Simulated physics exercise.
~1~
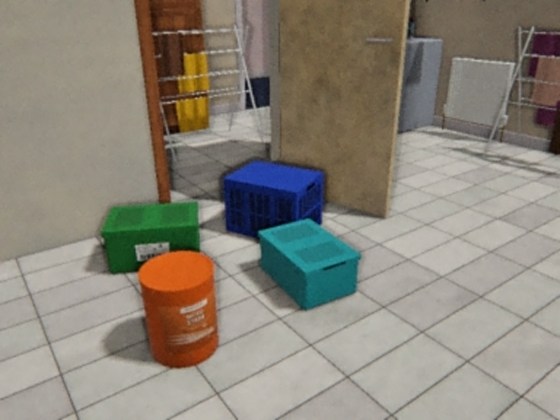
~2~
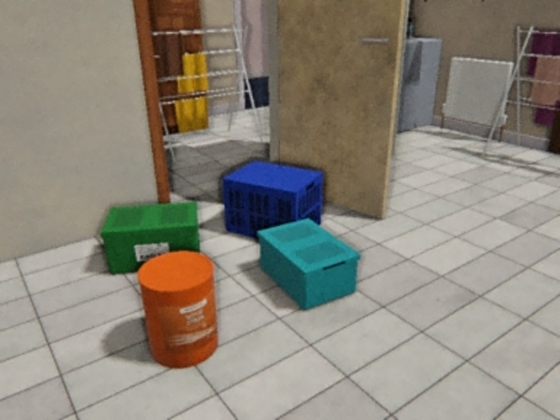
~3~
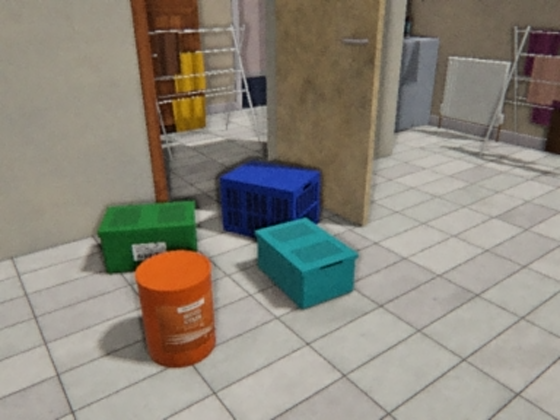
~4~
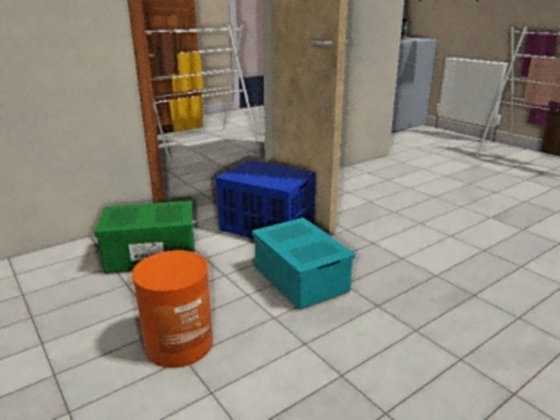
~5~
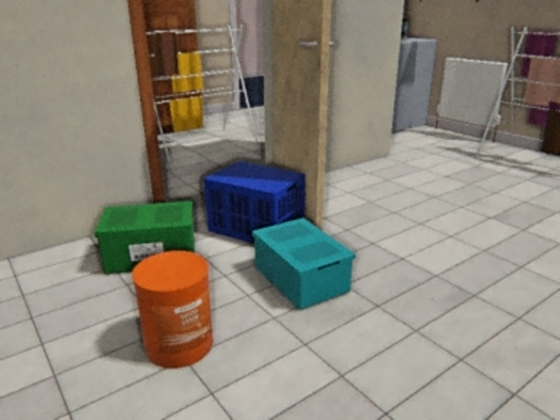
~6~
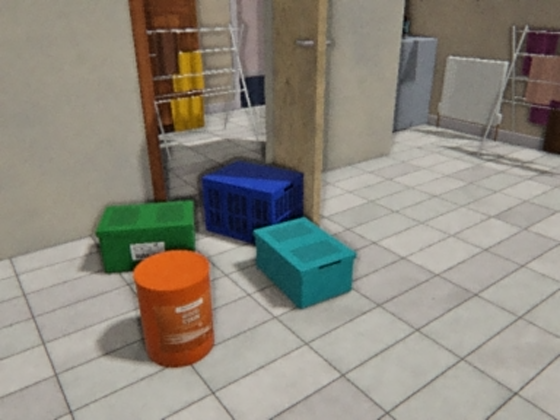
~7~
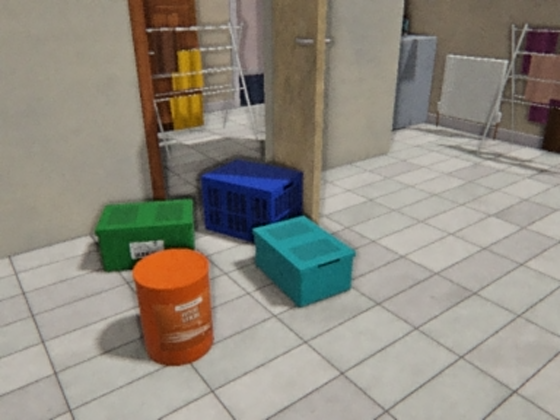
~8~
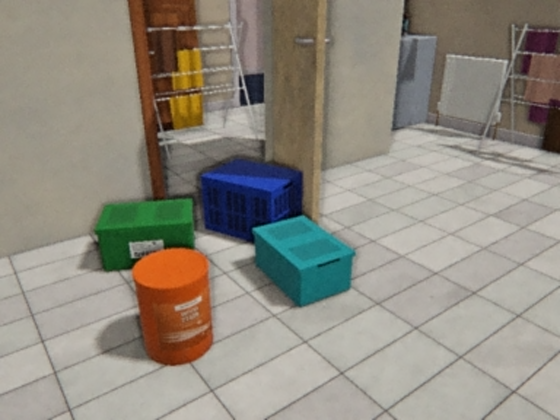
A wide beige door stands open in a doorway of a room with pale floor tiles, seen from slightly above by a gently swaying camera. A blue crate sits against the foot of the door, with a green tote to its left, a turquoise tote to its right and an orange pail in front. Drying racks hold cloths in the background. The door slowly swings left toward closing, and the blue crate shifts slightly left and turns a little. The door then all but stops against the crate, jammed and still well open, while the other containers stay put.
